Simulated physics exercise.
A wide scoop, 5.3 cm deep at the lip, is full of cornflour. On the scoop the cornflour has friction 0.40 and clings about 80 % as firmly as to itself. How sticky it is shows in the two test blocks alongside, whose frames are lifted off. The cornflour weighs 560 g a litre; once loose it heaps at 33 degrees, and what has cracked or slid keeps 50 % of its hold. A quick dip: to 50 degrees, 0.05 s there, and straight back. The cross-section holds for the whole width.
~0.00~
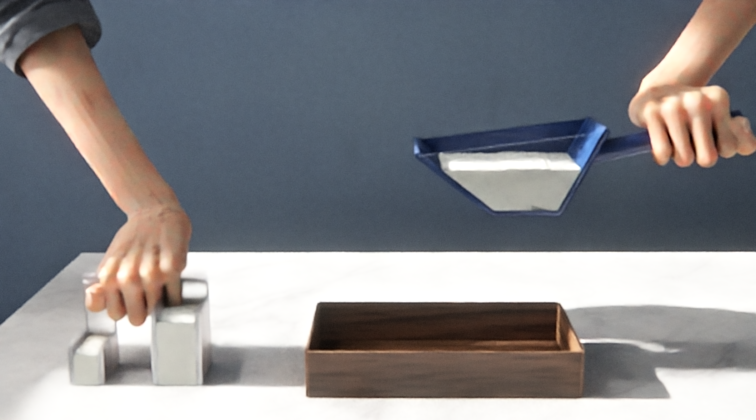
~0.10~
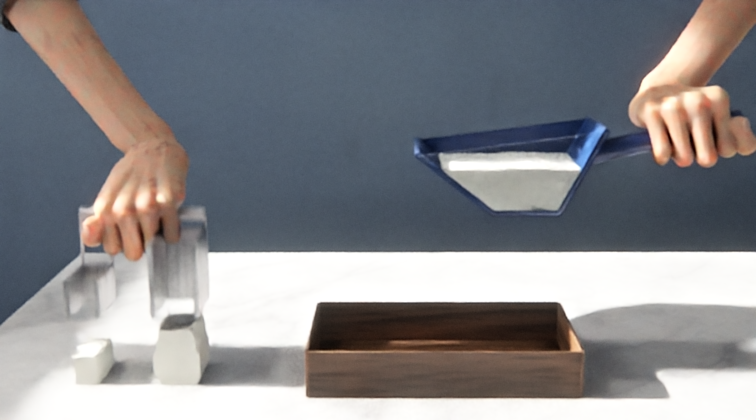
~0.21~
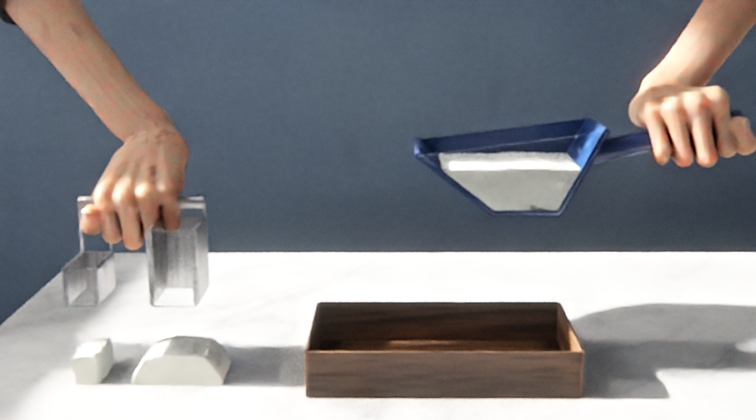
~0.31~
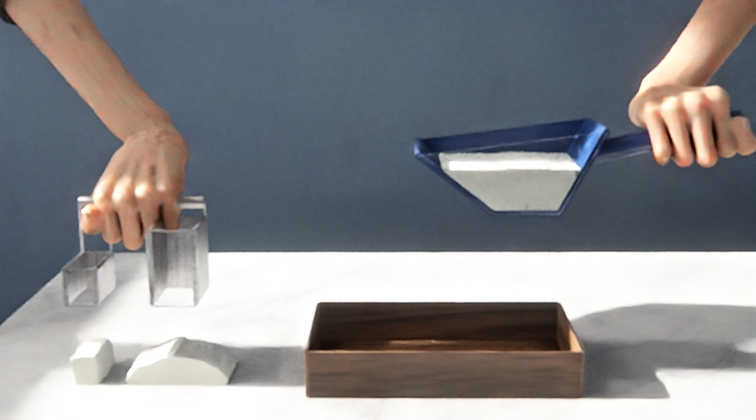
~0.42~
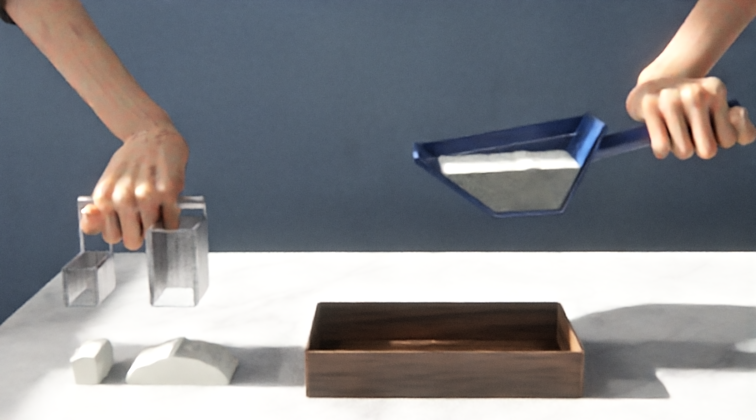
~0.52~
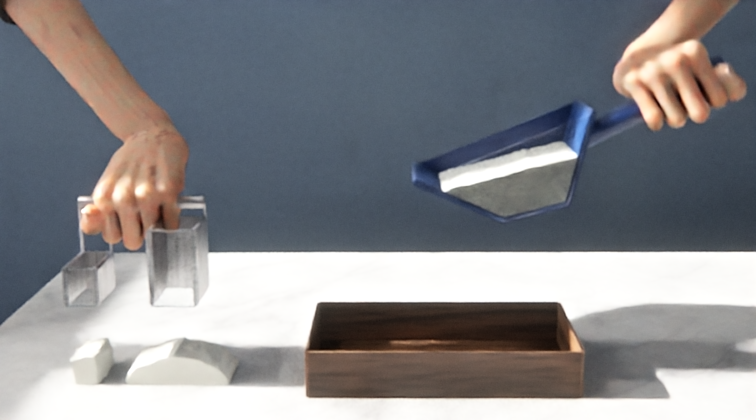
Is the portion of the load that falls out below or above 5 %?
The portion of the load that falls out is below 5 %.
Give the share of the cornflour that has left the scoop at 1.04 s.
About 0 %.
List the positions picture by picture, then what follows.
Lip at (420, 153), tilt 0 degrees; crest of the cornflour at (531, 168); block heights 3.0 cm, 6.3 cm (left to right), in the first picture.
Lip at (420, 153), tilt 0 degrees; crest of the cornflour at (531, 168); block heights 3.0 cm, 5.6 cm (left to right), in the second picture.
Lip at (420, 153), tilt 0 degrees; crest of the cornflour at (531, 168); block heights 3.0 cm, 3.2 cm (left to right), in the third picture.
Lip at (420, 153), tilt 0 degrees; crest of the cornflour at (531, 168); block heights 2.9 cm, 3.0 cm (left to right), in the fourth picture.
Lip at (419, 158), tilt 3 degrees; crest of the cornflour at (574, 167); block heights 2.9 cm, 3.0 cm (left to right), in the fifth picture.
Lip at (417, 180), tilt 15 degrees; crest of the cornflour at (572, 158); block heights 2.9 cm, 3.0 cm (left to right), in the sixth picture.
After 0.76 s, the scoop is at 46 degrees and 0 % has left it.
After 1.04 s, the scoop is at 41 degrees and 0 % has left it.
After 1.33 s, the scoop is at 3 degrees and 0 % has left it.
After 1.61 s, the scoop is at 0 degrees and 0 % has left it.
After 1.71 s, the scoop is at 0 degrees and 0 % has left it.
